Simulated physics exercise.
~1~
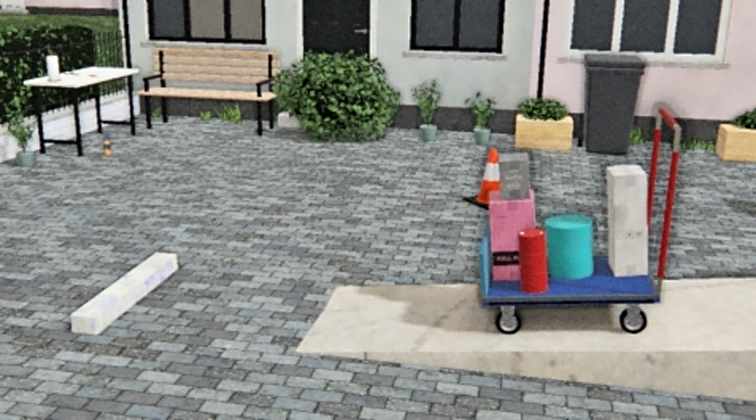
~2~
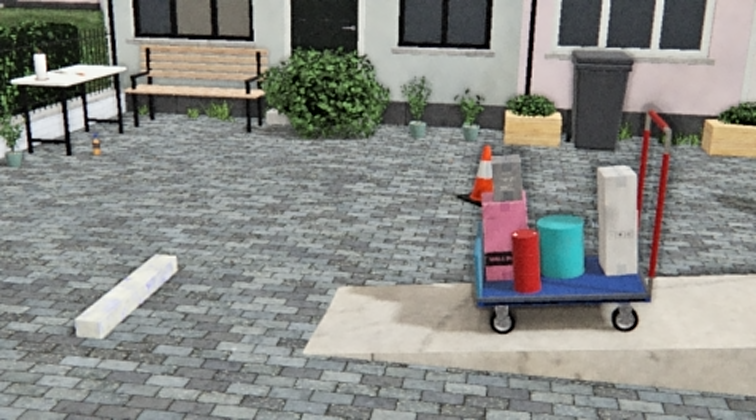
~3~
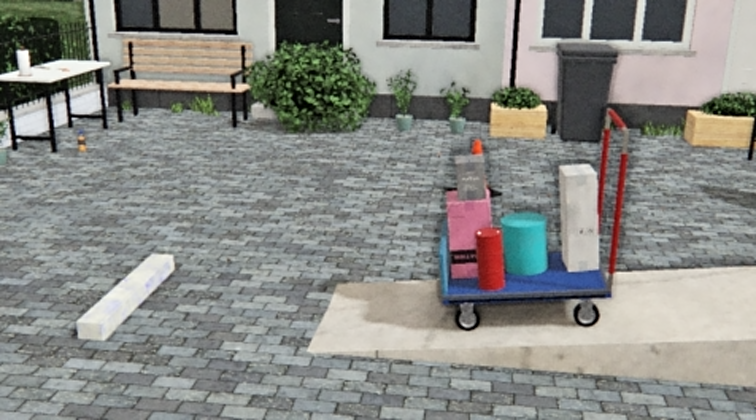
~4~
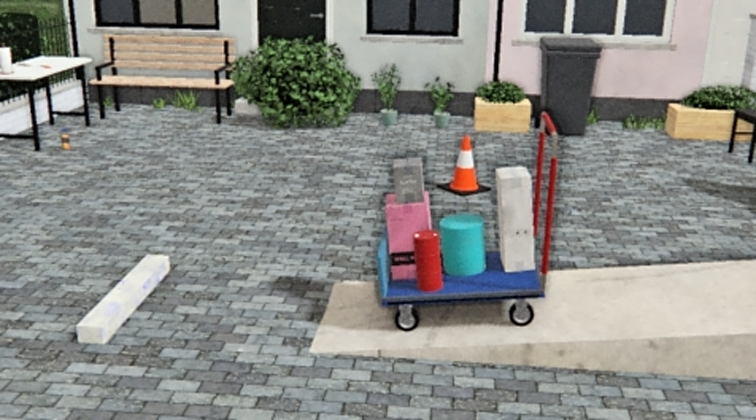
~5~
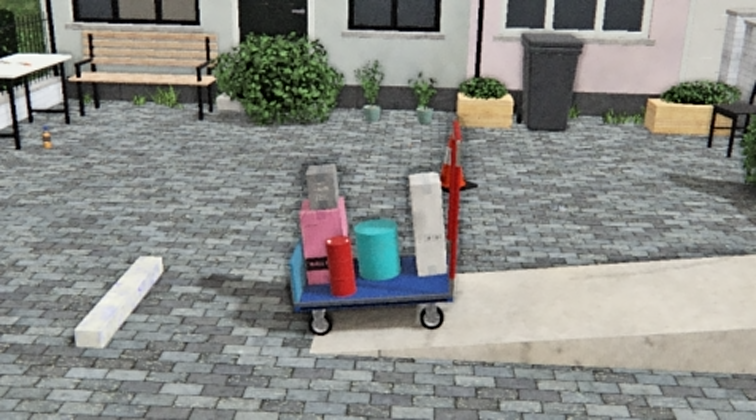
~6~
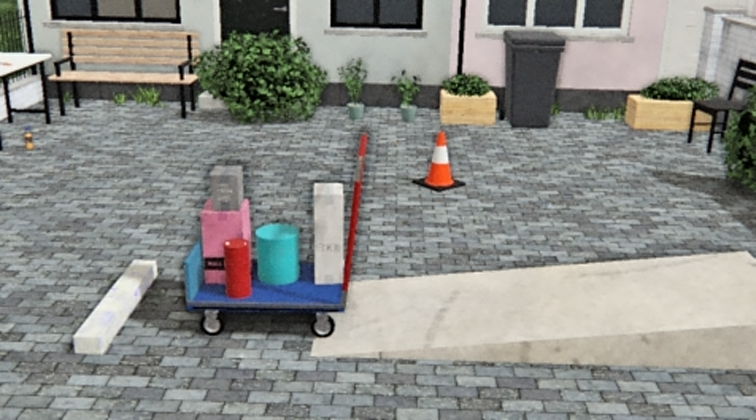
In a paved courtyard, a loaded blue trolley rolls left off a pale slab towards a kerb.
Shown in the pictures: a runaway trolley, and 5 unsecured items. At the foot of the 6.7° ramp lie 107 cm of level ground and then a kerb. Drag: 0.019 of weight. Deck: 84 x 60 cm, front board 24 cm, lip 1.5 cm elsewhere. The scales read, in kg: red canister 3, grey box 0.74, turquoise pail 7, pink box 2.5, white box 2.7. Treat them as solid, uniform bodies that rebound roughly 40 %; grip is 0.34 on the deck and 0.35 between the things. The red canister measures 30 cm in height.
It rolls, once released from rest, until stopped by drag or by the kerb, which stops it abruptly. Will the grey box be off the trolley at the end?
Yes.
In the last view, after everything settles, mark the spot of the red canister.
Look near (125, 265) and you'll find it.
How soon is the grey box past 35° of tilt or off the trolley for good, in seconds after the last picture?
Near 0.5 s on the clock.
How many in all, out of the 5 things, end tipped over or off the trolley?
Altogether, 1.
Then, 0.40 s after the last picture, trolley at the kerb; grey box slid 12 cm near (122, 185); white box slid 11 cm; red canister slid 12 cm.
Then, 0.60 s after the last picture, trolley at the kerb; grey box now off the trolley; red canister slid 14 cm; white box slid 9 cm.
Then, 1.20 s after the last picture, trolley at the kerb; red canister slid 14 cm; white box slid 11 cm; turquoise pail slid 4 cm.
At rest, off the trolley, grey box; not toppled but over 10 cm from the start, red canister and white box; the other 2 in place, give or take 10 cm. Seen from the same camera at the end, grey box near (25, 273).
